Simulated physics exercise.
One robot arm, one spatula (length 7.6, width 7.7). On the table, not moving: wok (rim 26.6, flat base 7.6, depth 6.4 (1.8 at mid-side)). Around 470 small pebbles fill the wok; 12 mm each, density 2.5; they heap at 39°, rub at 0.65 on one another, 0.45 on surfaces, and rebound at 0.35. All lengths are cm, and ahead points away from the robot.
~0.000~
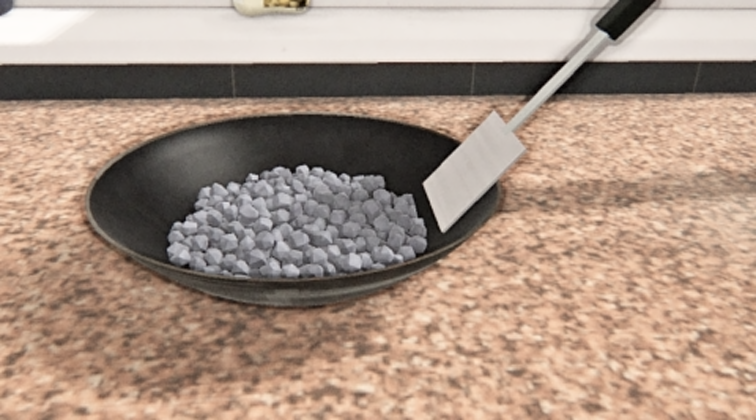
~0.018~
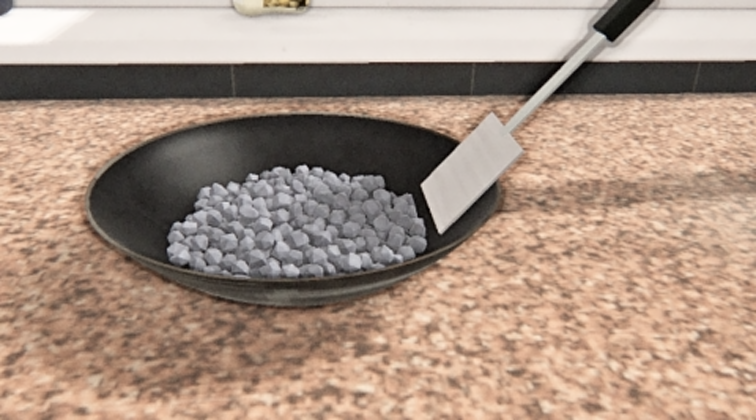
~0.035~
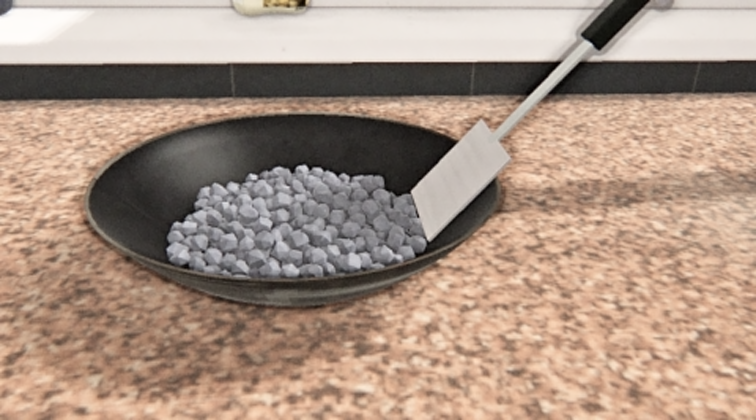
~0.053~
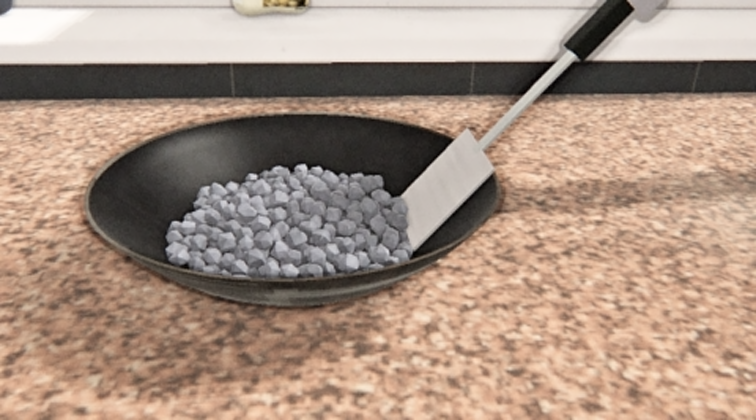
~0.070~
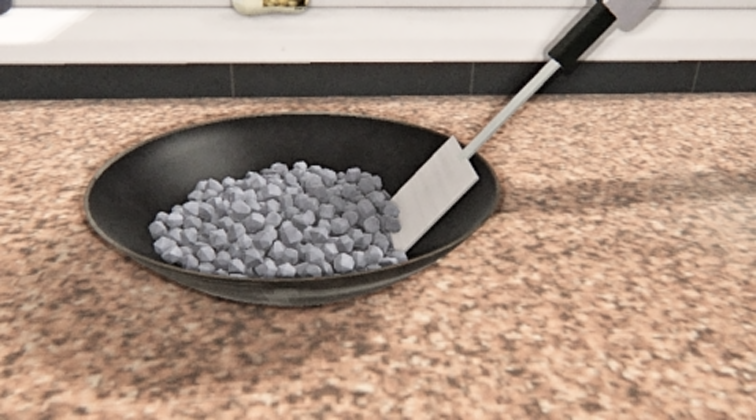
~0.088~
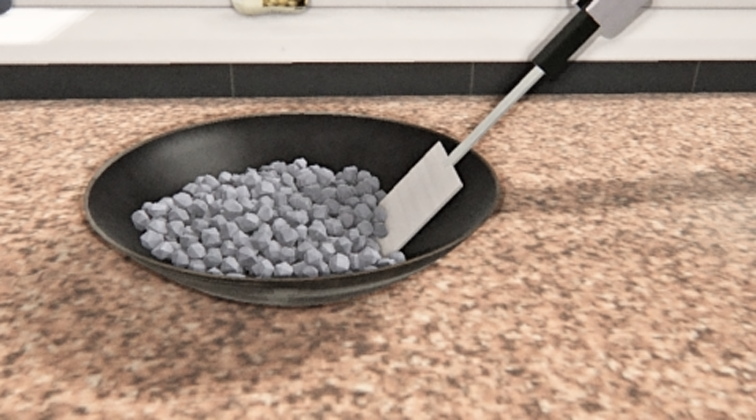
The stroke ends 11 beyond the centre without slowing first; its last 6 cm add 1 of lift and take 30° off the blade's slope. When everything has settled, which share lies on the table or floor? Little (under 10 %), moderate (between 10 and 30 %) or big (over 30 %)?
Share on the table or floor: Big (over 30 %).
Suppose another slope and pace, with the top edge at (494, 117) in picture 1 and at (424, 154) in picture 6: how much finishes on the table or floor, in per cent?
Some 55 per cent.
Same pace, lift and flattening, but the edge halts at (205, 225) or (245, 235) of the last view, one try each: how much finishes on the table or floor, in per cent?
Some 20 and 5 per cent.
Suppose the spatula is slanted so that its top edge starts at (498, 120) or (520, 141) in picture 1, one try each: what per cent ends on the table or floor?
About 50 and 45 per cent.
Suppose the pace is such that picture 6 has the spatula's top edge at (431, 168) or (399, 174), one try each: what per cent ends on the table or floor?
About 55 and 60 per cent.
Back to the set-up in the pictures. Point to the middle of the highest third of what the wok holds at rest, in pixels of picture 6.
Around (211, 215).
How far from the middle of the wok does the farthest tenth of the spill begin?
Some 30 cm.
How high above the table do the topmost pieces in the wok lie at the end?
Some 7.5 cm.
After 0.20 s, sloping 49°, highest piece 8 above the table; 469 in the wok.
After 0.30 s, sloping 40°, highest piece 10 above the table; 438 in the wok, 1 on the table or floor, 30 on the blade or in flight.
After 0.56 s, sloping 19°, highest piece 7 above the table; 239 in the wok, 221 on the table or floor, 9 on the blade or in flight.
After 1.61 s, sloping 19°, highest piece 7 above the table; 238 in the wok, 231 on the table or floor.
In the end, 238 in the wok, 231 on the table or floor. That is 49 % on the table or floor.
